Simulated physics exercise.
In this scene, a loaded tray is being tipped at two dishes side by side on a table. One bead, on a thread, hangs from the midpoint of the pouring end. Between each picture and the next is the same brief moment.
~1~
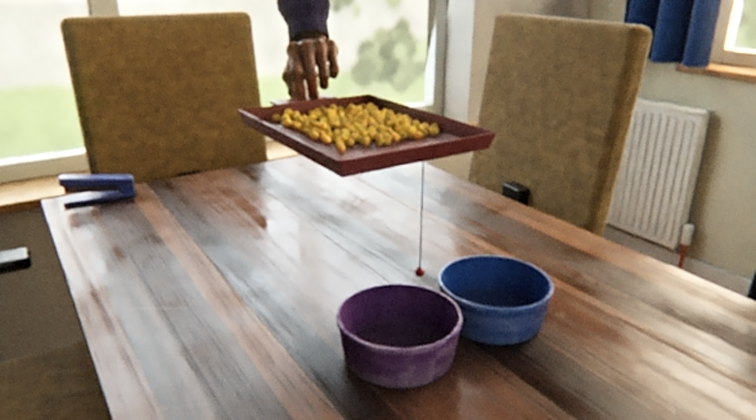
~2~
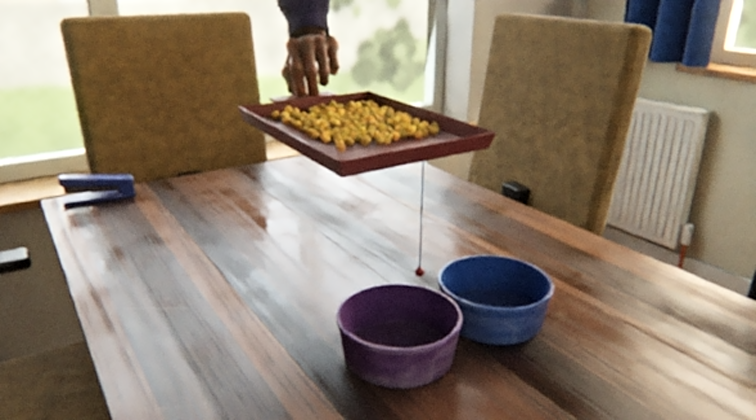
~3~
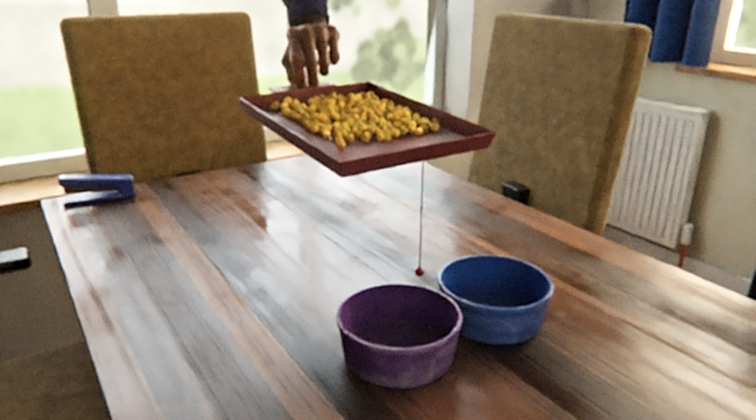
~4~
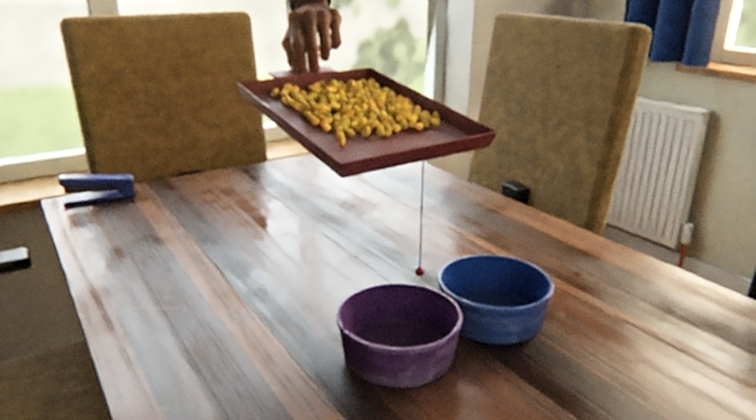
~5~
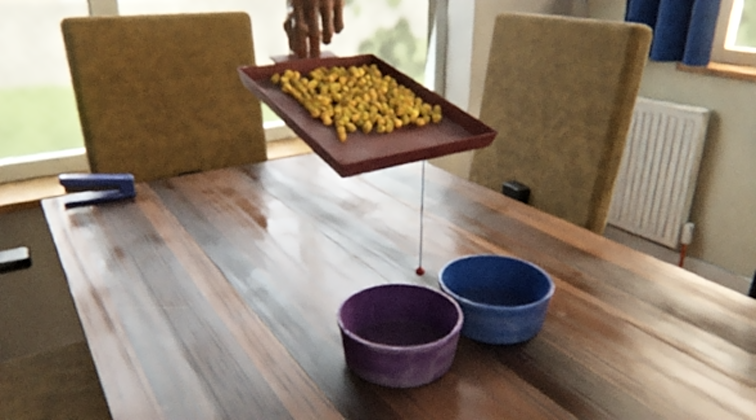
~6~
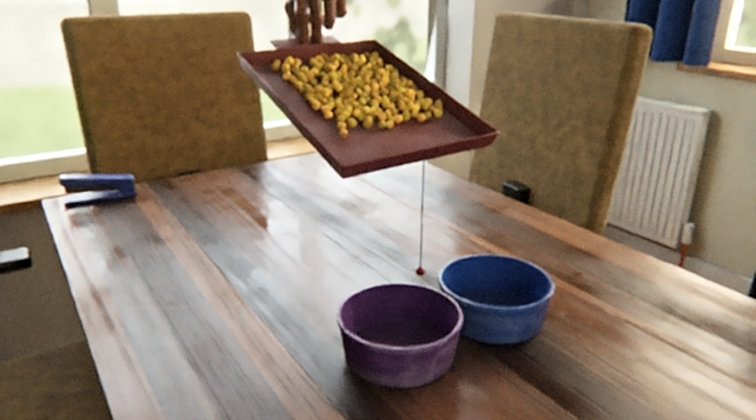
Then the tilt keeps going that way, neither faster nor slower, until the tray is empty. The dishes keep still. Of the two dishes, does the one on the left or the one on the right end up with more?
The one on the left.
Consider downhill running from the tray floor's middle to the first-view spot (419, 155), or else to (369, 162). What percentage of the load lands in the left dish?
First heading roughly 30 %, second roughly 70 %.
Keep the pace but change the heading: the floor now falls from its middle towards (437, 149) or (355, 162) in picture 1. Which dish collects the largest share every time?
Case one: The dish at right. Case two: The dish at left.
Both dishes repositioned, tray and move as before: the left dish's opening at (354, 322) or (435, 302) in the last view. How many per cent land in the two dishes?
Roughly 80% on the first try and 70% on the second.
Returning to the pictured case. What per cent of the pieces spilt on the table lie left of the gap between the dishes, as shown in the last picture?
Share to the left: Near 20 per cent.
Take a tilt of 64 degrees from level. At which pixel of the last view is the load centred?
Its middle sits at about pixel (413, 125).
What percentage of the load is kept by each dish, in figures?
Looks like close to 60 % lands in the left dish and close to 20 % in the right one.
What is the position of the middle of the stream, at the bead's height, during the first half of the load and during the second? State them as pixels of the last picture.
The opening half passes (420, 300), the closing half (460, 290).
Shortly afterwards, tray tipped steeply; all but a few on the tray; only a few in the air.
Next, tray tipped past a quarter turn; the bulk on the tray; a little in the left dish; only a few in the right dish; only a few outside both; near a quarter in the air.
Some moments later, tray tipped past a quarter turn; near two thirds in the left dish; near a quarter in the right dish; a little outside both.
In the end, tray tipped past a quarter turn; near two thirds in the left dish; near a quarter in the right dish; a little outside both.
